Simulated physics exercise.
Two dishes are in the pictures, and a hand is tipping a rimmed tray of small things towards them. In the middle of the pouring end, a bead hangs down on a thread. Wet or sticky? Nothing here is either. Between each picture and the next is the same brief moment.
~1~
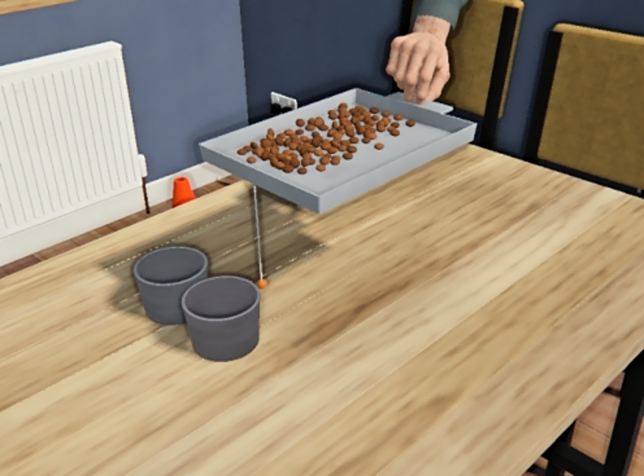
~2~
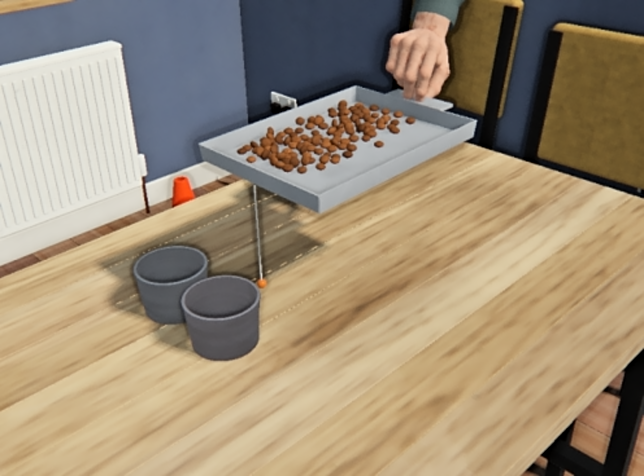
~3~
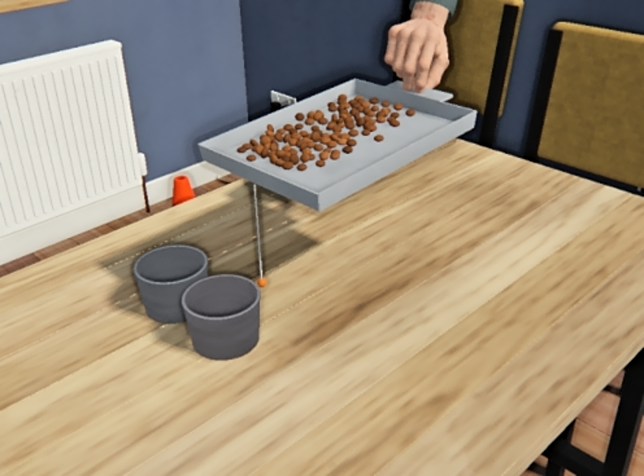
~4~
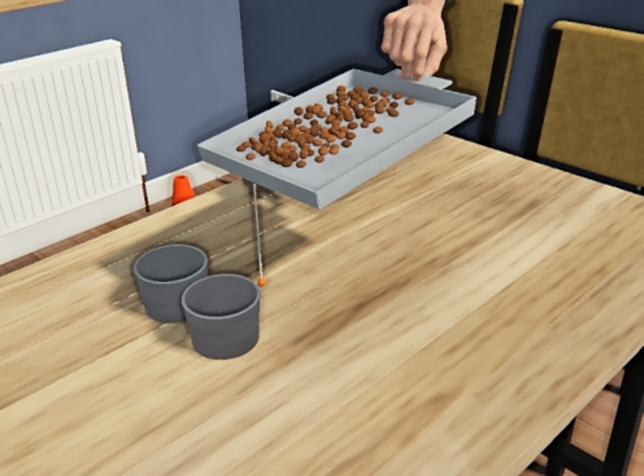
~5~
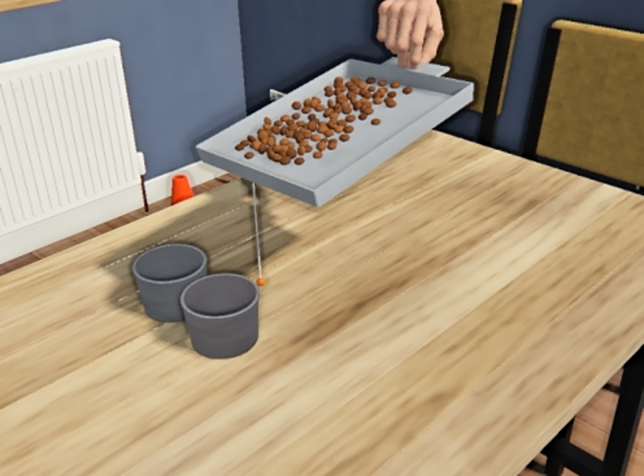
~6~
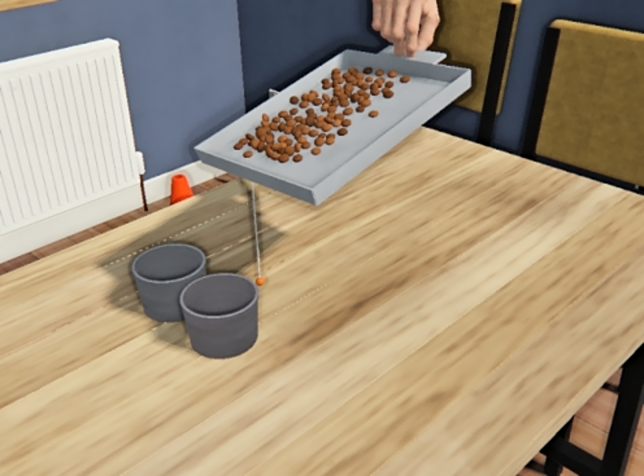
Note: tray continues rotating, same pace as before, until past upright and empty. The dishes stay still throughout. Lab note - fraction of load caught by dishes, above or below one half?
Above one half.
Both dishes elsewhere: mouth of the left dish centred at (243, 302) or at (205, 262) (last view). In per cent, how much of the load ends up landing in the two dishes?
It works out to 10 percent and then 50 percent.
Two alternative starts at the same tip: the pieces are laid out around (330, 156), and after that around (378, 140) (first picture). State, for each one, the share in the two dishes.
60 per cent for the first try, 60 per cent for the second.
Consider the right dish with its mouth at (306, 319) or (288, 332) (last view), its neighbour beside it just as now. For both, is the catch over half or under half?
At place one not up to half; at place two not up to half.
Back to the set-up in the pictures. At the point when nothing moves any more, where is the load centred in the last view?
I'd mark it at roughly (204, 319).
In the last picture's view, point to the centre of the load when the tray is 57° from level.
Near the pixel (236, 139).
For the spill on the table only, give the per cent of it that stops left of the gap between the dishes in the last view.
Close to 30 per cent.
Just after the last frame, tray tipped steeply; every one on the tray.
A moment on, tray tipped right over; roughly a third on the tray; about a tenth in the right dish; roughly a quarter in the left dish; about a tenth outside both; about a tenth in the air.
Further on, tray tipped past a quarter turn; roughly a third in the right dish; roughly a quarter in the left dish; roughly a third outside both.
When it is over, tray tipped past a quarter turn; roughly a third in the right dish; roughly a quarter in the left dish; roughly a third outside both.
